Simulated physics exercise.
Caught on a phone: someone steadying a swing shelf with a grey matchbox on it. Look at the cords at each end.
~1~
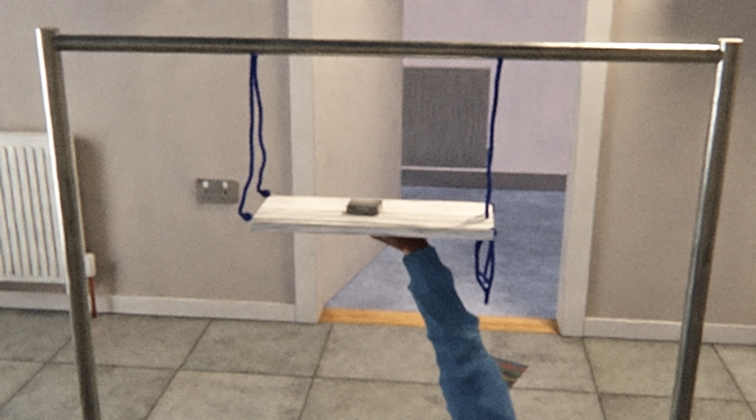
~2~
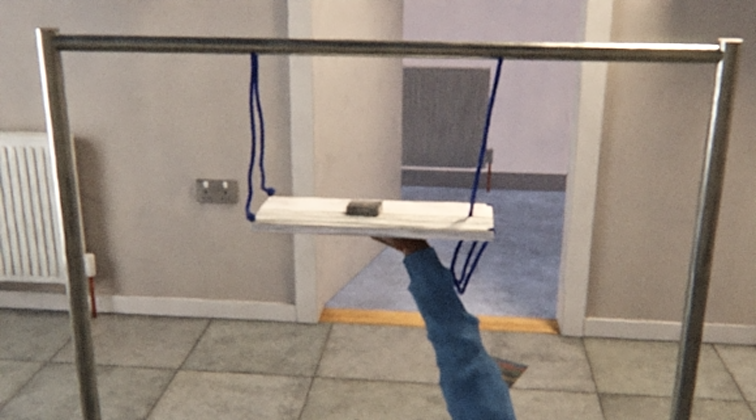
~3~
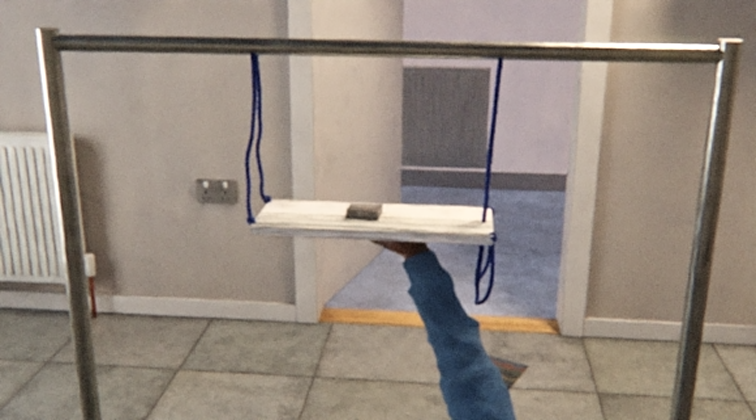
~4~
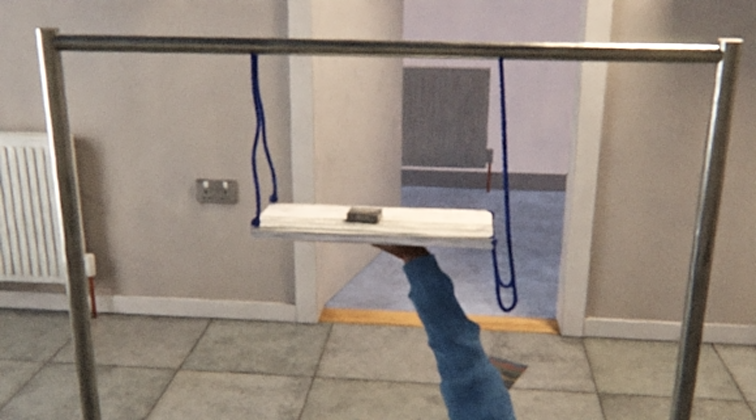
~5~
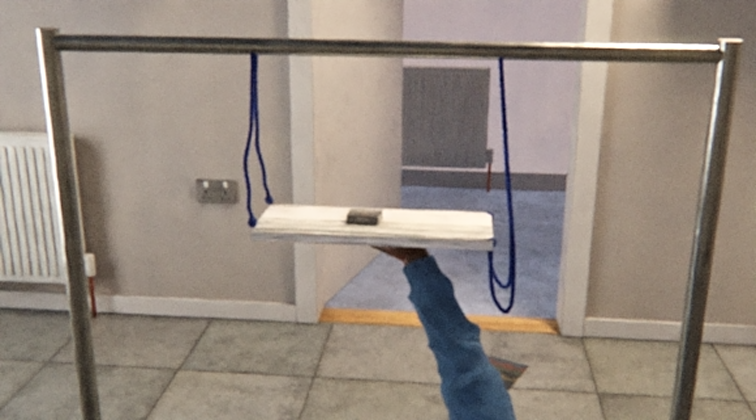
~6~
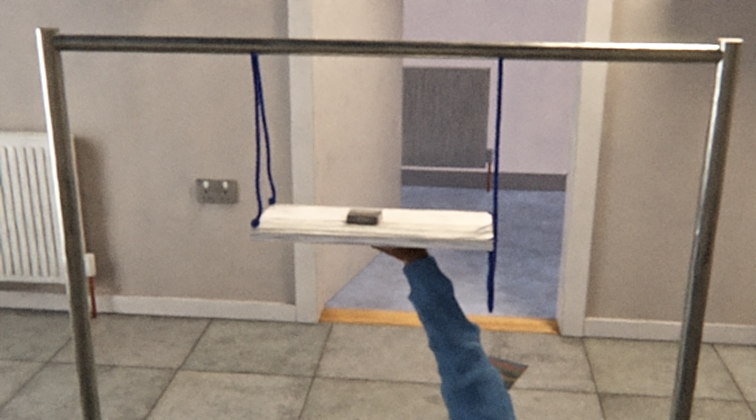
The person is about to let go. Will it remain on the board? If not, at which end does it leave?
In the end the grey matchbox is shed rightwards.
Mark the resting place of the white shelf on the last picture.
Its middle is at (348, 297).
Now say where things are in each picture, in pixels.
In the first picture, grey matchbox (365, 207); white shelf (370, 231).
In the second picture, grey matchbox (365, 208).
In the third picture, grey matchbox (365, 211).
In the fourth picture, grey matchbox (365, 215); white shelf (370, 239).
In the fifth picture, grey matchbox (365, 217).
In the sixth picture, grey matchbox (365, 217); white shelf (370, 241); left cords almost straight; right cords slack, hanging in a loop.
Then, 0.60 s past the final frame, board tipped 43° down to the right; matchbox falling near (517, 357).
Then, 1.24 s past the final frame, board tipped 36° down to the right; matchbox on the floor.
When it is over, board tipped 43° down to the right; matchbox on the floor. The grey matchbox goes off on the right.
